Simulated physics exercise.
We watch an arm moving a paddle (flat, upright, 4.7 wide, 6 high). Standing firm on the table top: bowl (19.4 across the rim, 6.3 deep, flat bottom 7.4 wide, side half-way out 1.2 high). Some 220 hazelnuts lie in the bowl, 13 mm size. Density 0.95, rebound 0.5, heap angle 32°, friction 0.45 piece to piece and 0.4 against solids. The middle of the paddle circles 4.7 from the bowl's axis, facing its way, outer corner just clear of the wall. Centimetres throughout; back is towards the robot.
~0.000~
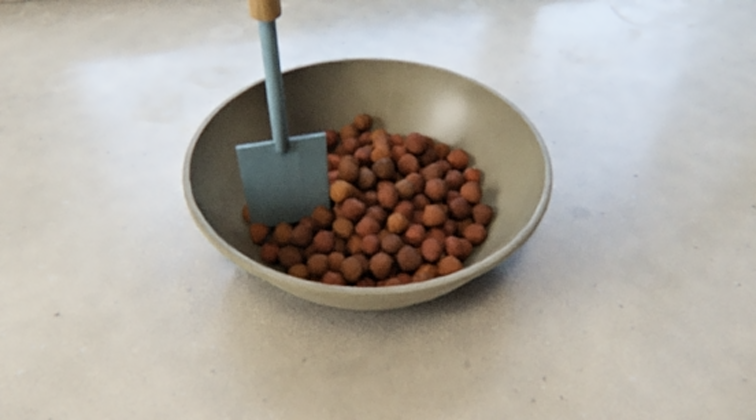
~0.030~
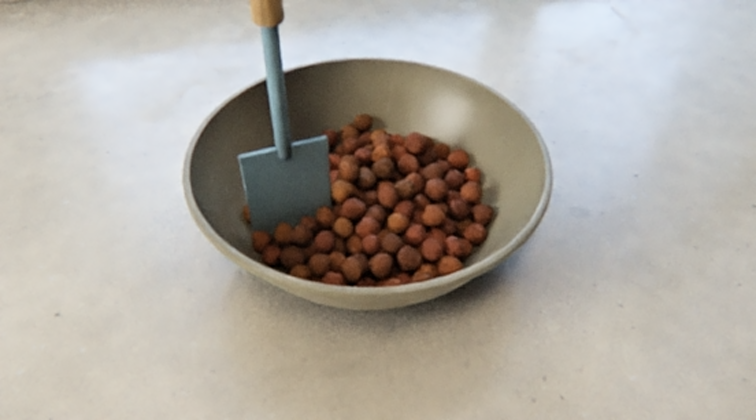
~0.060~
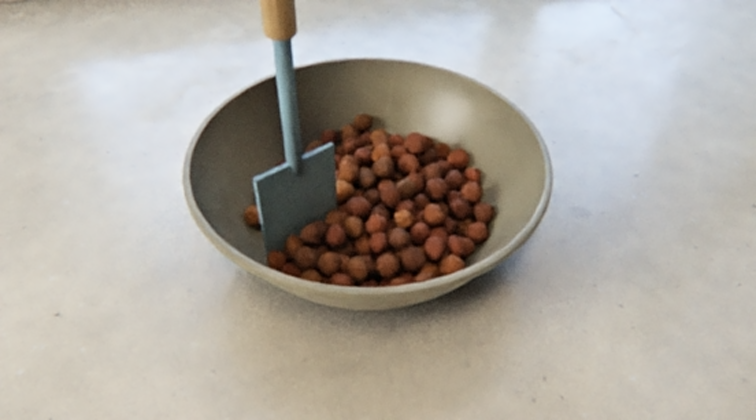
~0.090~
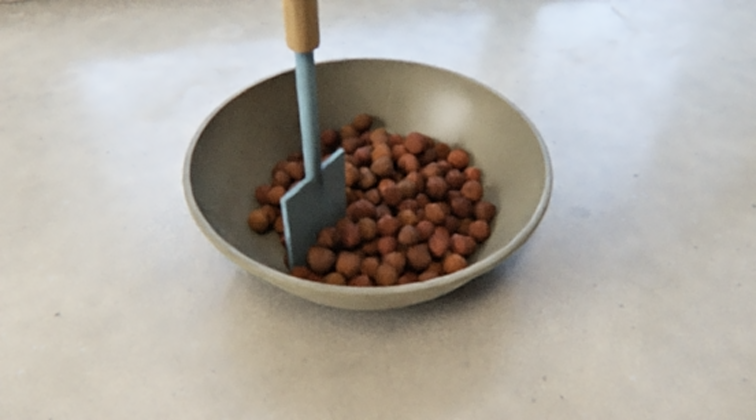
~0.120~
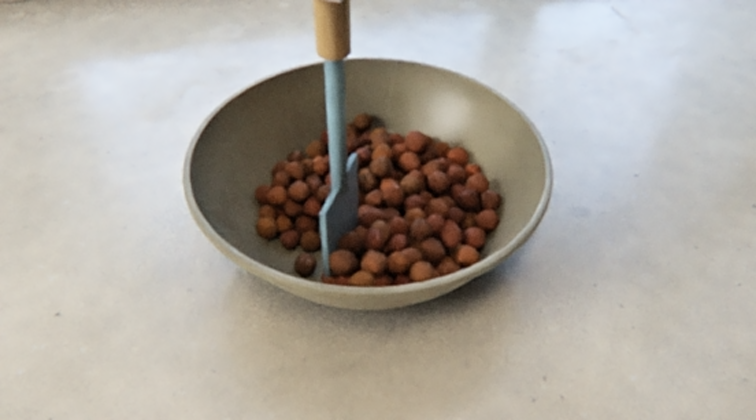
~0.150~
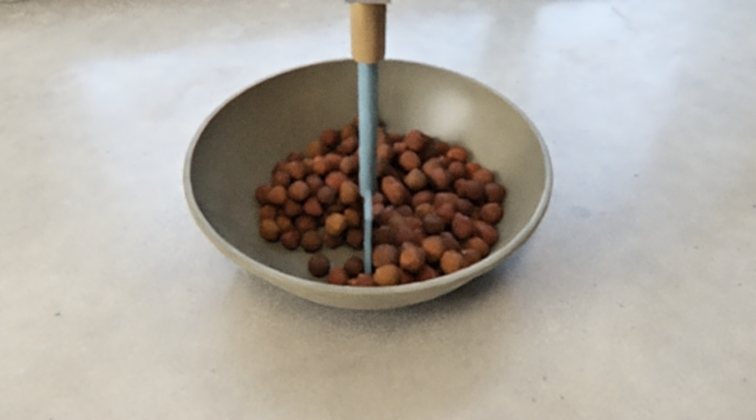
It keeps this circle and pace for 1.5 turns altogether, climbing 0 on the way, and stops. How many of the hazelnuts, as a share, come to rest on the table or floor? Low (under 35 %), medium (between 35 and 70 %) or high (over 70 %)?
A low share, under 35 %, ends on the table or floor.
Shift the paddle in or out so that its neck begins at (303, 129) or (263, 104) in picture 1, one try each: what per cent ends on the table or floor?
About 0 and 15 per cent.
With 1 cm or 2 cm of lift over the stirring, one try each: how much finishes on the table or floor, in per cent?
About 15 and 10 per cent.
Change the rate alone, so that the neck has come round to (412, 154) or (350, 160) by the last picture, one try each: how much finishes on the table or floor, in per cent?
Some 30 and 10 per cent.
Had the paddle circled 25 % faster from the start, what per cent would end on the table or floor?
It would be near 25 per cent.
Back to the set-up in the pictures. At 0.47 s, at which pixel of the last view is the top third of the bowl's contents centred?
Near (330, 108).
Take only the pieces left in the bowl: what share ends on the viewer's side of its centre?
Roughly 30 per cent.
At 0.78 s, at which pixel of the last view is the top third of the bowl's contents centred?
Near (411, 251).
By 0.47 s, 256° round, highest piece 9 above the table; 206 in the bowl, 6 on the table or floor, 4 in flight or on the tool.
By 0.78 s, 78° round, highest piece 7 above the table; 199 in the bowl, 15 on the table or floor, 2 in flight or on the tool.
By 1.14 s, 180° round, highest piece 7 above the table; 195 in the bowl, 21 on the table or floor.
By 1.84 s, 180° round, highest piece 7 above the table; 195 in the bowl, 21 on the table or floor.
Final count, 195 in the bowl, 21 on the table or floor. That is 10 % on the table or floor.
